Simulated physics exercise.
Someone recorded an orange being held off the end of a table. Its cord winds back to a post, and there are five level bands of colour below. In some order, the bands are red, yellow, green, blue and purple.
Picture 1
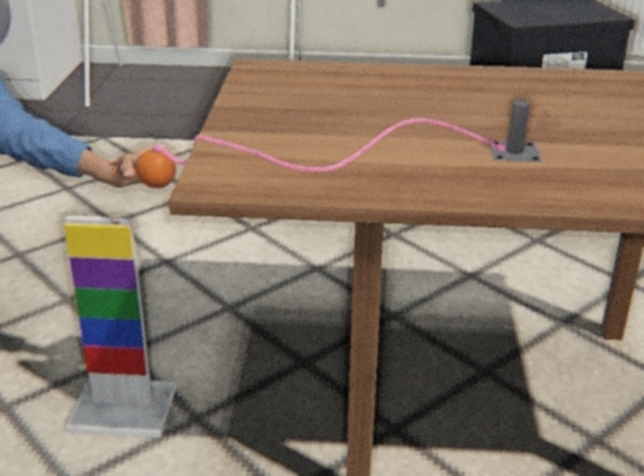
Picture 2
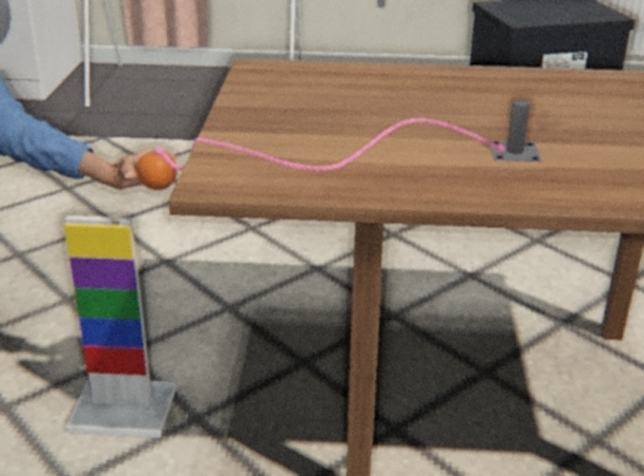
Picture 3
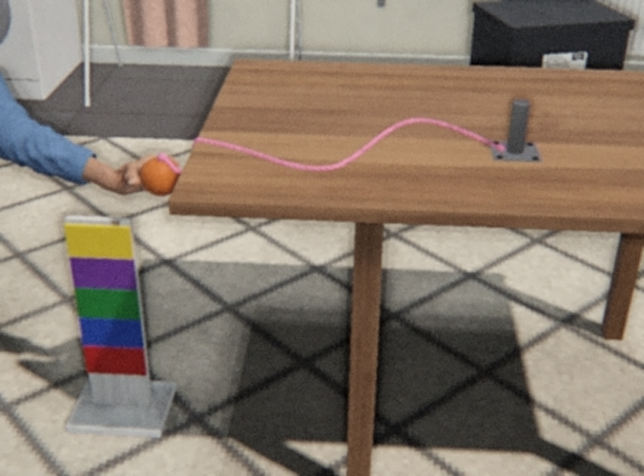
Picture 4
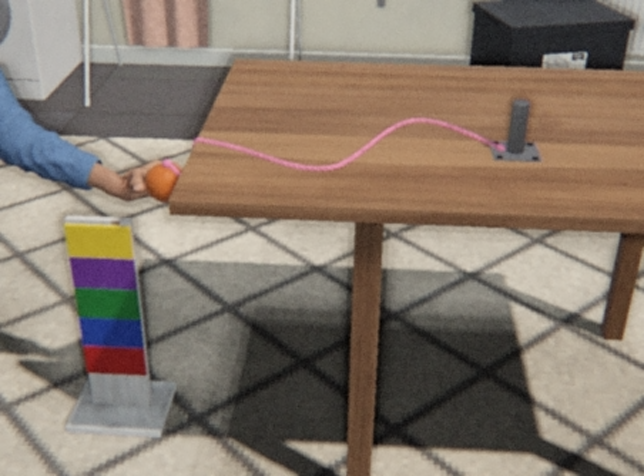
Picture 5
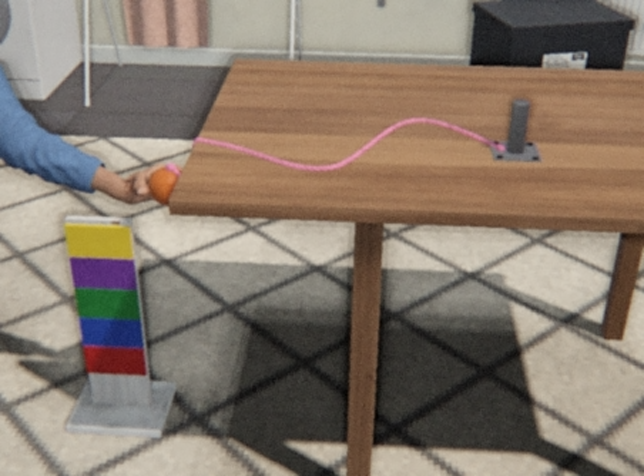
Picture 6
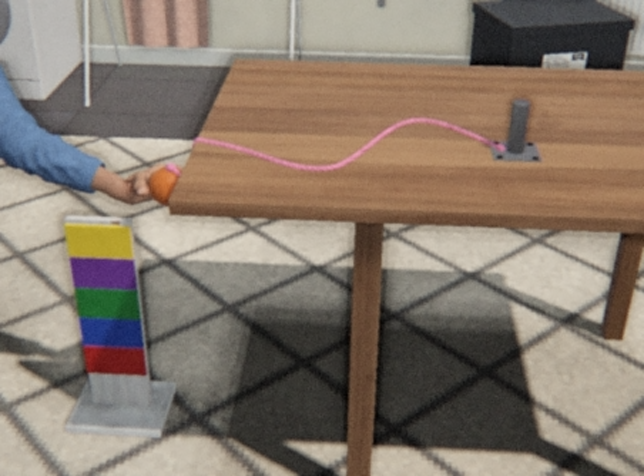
In the video, a hand holds an orange tied to a pink cord that winds across a wooden table to a grey post, moving it slightly right and down beside the table's left edge, above a stand with coloured bands.
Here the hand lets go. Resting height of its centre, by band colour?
Green.
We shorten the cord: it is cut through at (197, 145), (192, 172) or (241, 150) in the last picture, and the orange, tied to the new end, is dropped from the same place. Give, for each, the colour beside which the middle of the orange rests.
So you'd see yellow first, purple second, and for the last: None, it hangs higher.
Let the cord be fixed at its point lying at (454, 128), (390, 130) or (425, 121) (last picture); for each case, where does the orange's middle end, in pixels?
(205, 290), (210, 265) and (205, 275).
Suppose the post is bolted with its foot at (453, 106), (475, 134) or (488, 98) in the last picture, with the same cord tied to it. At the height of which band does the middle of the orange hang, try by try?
The first case gives blue, the second blue and the third green.
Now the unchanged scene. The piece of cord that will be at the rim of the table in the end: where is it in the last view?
Around (292, 166).
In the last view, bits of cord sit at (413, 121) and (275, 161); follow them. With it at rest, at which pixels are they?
Roughly (385, 142) for the first and (201, 149) for the second.
Soon after, orange near (209, 280); level with purple.
Then, orange near (217, 297); level with green.
At rest, orange near (209, 302); level with green. Its centre hangs level with the green band.
